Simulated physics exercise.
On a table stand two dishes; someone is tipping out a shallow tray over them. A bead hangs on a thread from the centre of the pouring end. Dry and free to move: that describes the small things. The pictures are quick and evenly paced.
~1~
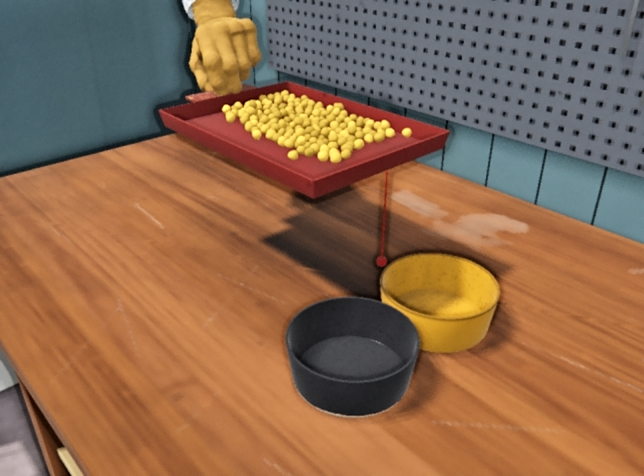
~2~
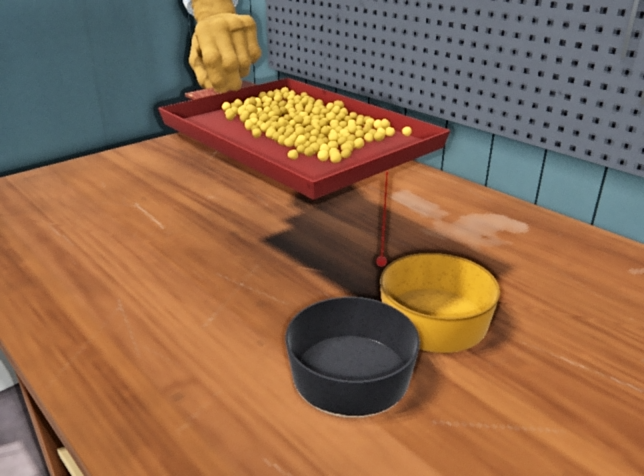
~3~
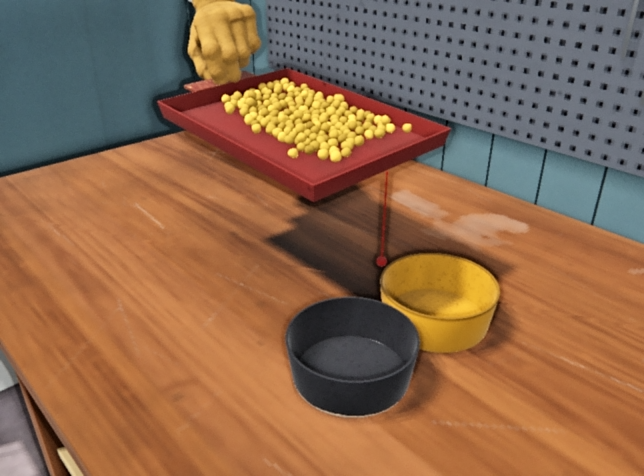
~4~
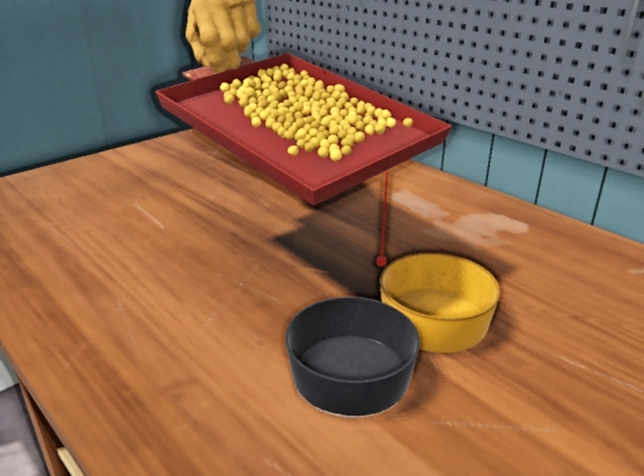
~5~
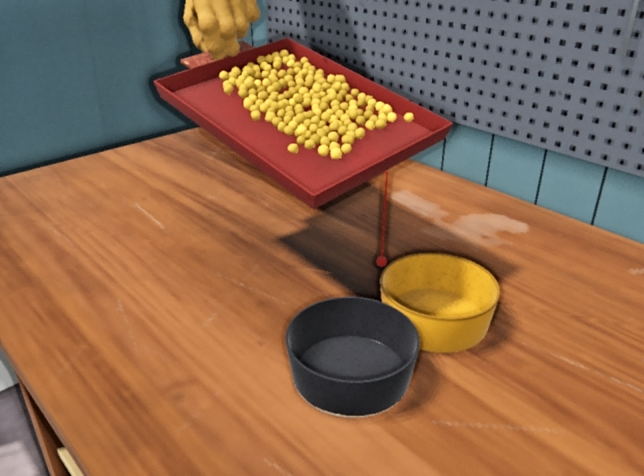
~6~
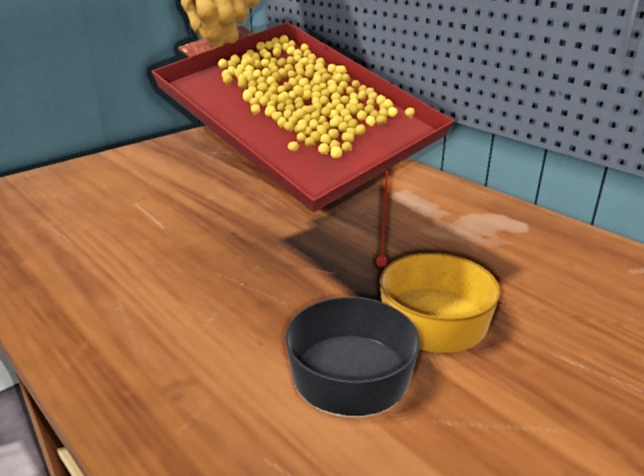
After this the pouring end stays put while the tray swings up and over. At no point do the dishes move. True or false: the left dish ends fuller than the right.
True.
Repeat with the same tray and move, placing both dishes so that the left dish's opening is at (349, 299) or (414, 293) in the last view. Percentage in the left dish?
It comes to near 90 per cent the first time and near 10 per cent the second time.
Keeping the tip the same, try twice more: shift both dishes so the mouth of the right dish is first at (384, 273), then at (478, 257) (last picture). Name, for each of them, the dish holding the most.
Try 1 - the dish at left, try 2 - the dish at left.
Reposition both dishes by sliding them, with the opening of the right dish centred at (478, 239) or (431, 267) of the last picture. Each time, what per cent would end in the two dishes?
10 and 90 in a hundred, in turn.
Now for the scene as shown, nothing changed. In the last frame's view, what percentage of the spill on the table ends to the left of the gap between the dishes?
About 100 percent.
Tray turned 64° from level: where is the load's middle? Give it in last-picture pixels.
I'd put the middle close to (317, 137).
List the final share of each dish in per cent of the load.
60 % left, 0 % right.
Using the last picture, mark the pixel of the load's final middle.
Last view, resting centre - approx. (334, 355).
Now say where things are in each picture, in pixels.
In the first frame, corners of the pouring end near (314, 178) and (445, 131), level; middle of the load near (307, 125), puffed corn balls; left dish near (401, 386); right dish near (486, 325); bead on its thread near (382, 261).
In the second frame, corners of the pouring end near (314, 179) and (445, 130), level; middle of the load near (307, 123).
In the third frame, corners of the pouring end near (314, 182) and (445, 128), tipped barely, lowest at the left corner; middle of the load near (307, 118).
In the fourth frame, corners of the pouring end near (314, 187) and (446, 125), tipped a little, lowest at the left corner; middle of the load near (307, 110).
In the fifth frame, corners of the pouring end near (314, 192) and (447, 123), tipped a little, lowest at the left corner; middle of the load near (307, 103).
In the sixth frame, corners of the pouring end near (314, 196) and (449, 120), tipped clearly, lowest at the left corner; middle of the load near (307, 95); left dish near (401, 386); right dish near (486, 325).
Shortly afterwards, tray tipped steeply; all but a few on the tray; only a few in the air.
Next, tray tipped past a quarter turn; near half on the tray; near a quarter in the left dish; a little outside both; near a quarter in the air.
Some moments later, tray tipped past a quarter turn; near half in the left dish; only a few in the right dish; near a third outside both.
In the end, tray tipped past a quarter turn; near half in the left dish; only a few in the right dish; near a third outside both.
